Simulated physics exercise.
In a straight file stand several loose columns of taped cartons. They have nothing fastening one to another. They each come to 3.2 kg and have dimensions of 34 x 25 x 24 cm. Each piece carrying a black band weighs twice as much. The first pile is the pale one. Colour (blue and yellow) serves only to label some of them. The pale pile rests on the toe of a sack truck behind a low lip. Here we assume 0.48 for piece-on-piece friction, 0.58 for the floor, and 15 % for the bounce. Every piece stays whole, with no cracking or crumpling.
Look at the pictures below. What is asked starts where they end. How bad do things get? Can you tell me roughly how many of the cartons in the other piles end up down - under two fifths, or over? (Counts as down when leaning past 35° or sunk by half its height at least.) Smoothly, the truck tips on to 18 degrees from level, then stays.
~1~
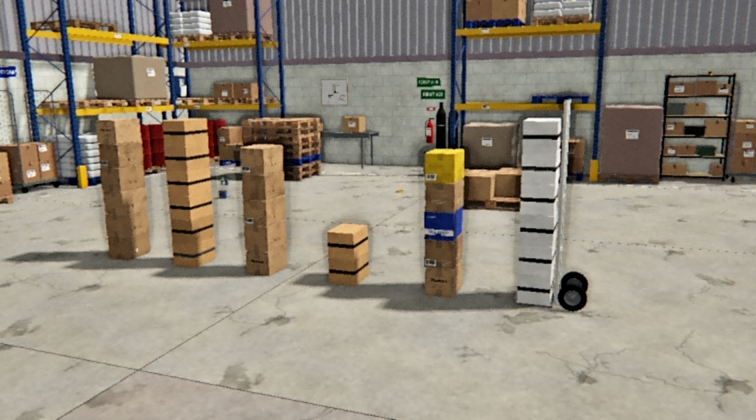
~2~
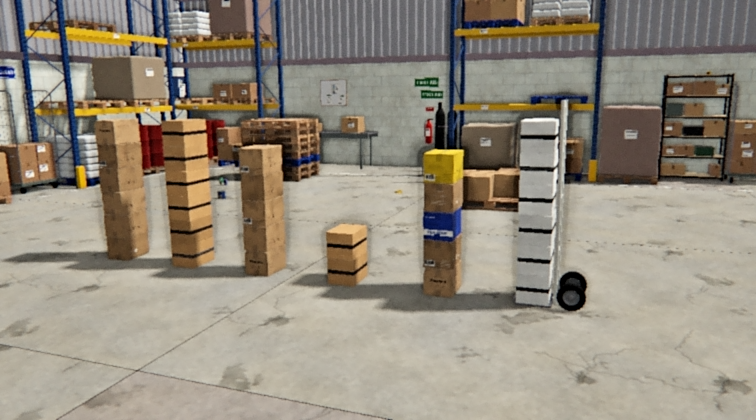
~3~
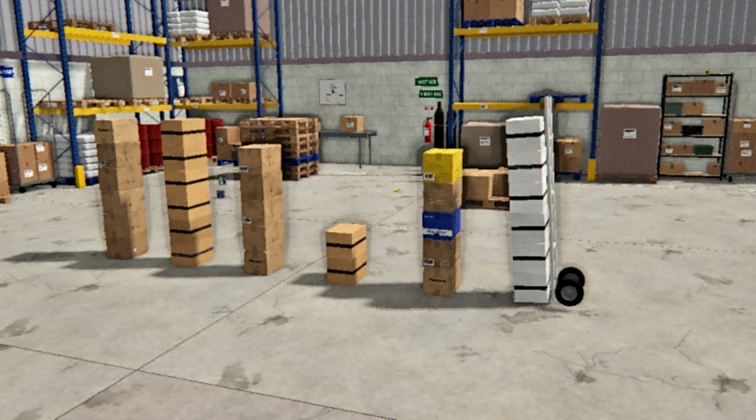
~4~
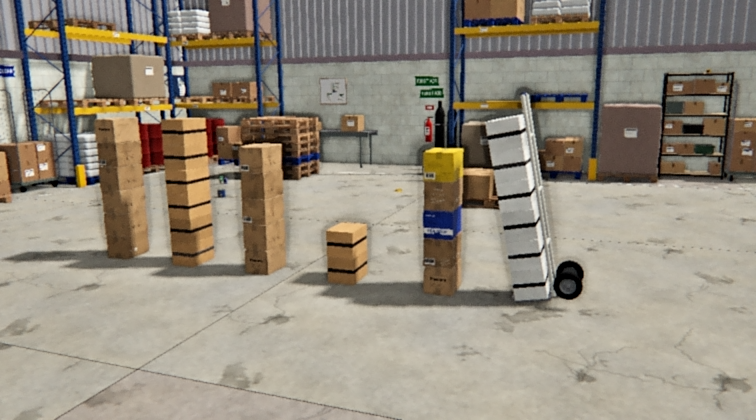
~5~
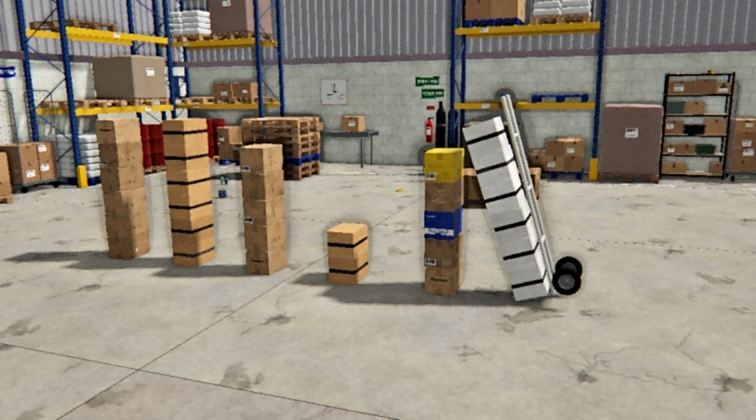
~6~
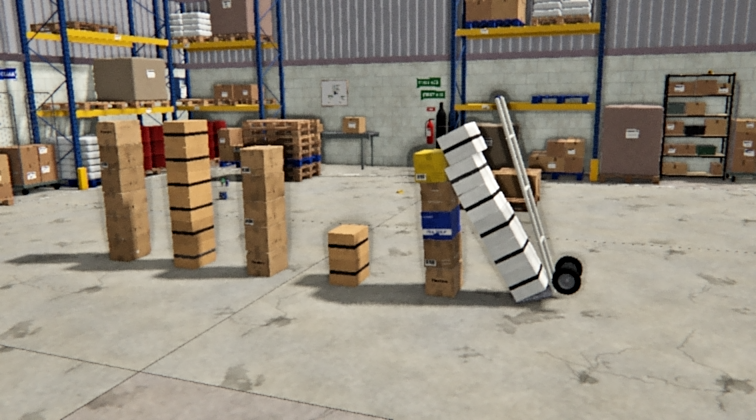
Down: Short of two fifths.
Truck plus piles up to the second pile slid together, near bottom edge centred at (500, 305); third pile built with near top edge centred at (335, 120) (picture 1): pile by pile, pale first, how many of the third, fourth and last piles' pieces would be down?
The tally would be third 0, then fourth 0, then last 0.
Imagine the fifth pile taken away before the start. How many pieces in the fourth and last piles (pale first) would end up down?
The fourth pile would have 0 down and the last pile 0.
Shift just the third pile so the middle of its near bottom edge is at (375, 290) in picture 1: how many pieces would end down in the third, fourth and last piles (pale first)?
Down counts: Third 1, fourth 0, last 0.
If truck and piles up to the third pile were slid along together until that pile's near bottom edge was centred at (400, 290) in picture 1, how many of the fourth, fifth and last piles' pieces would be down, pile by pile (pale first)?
In that case fourth pile 0, fifth pile 0, last pile 0.
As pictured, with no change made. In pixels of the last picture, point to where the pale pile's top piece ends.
Look for the top piece around pixel (388, 218).
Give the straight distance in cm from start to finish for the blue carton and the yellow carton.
Roughly blue 80, yellow 170.
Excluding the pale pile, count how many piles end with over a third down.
It adds up to 2.
Then, 0.20 s past the last view, 6 of the pale pile down; none of the 24 other cartons down, 5 disturbed; blue carton 19° from how it stood; yellow carton 19° from how it stood.
Then, 0.44 s past the last view, 6 of the pale pile down; 4 of the 24 other cartons down; blue carton 47° from how it stood, 13 cm lower; yellow carton 46° from how it stood, 29 cm lower.
Then, 0.86 s past the last view, 6 of the pale pile down; 4 of the 24 other cartons down; yellow carton upside down; blue carton on its side.
In the end, 6 of the pale pile down; 5 of the 24 other cartons down; blue carton on its side; yellow carton on its side. That is 21 per cent. From the last view, middles, blue carton near (372, 268), yellow carton near (305, 256).
